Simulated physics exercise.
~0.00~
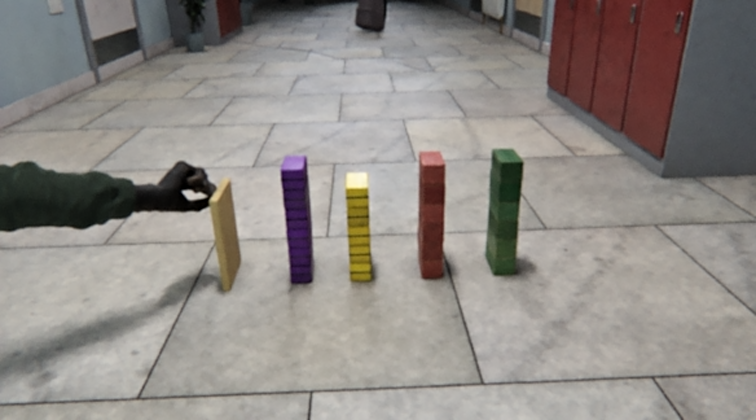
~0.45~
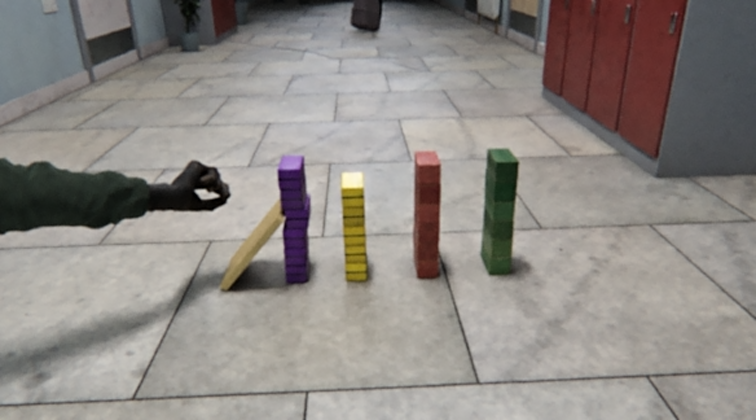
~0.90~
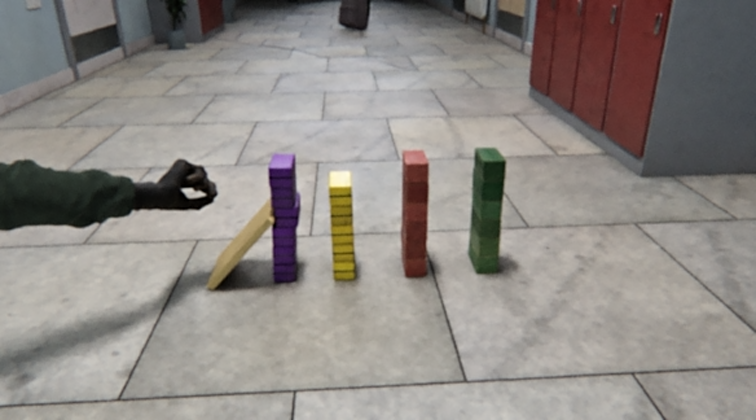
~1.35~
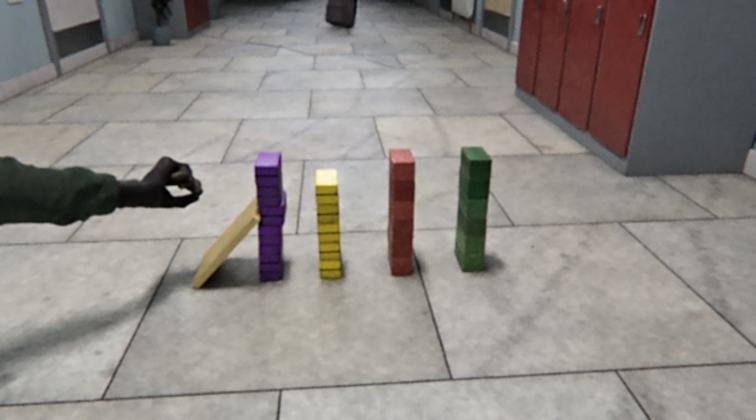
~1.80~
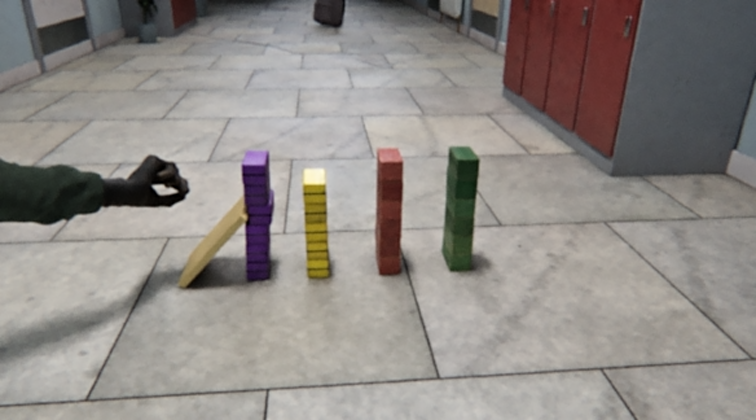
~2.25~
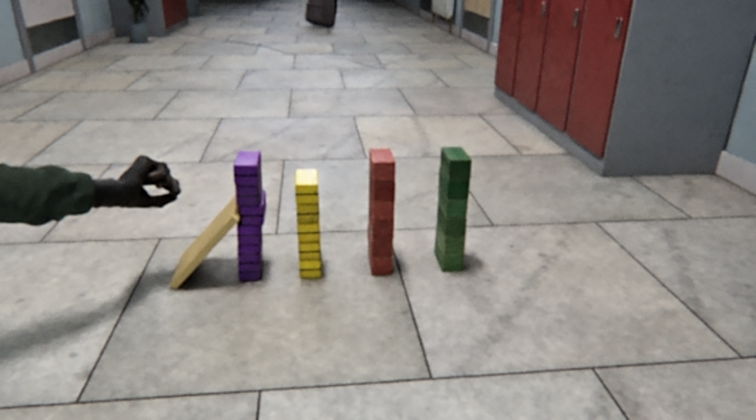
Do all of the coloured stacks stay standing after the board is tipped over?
Yes, all of the stacks are still standing at the end. The purple one has a few blocks pushed out of line, with the board leaning against it.
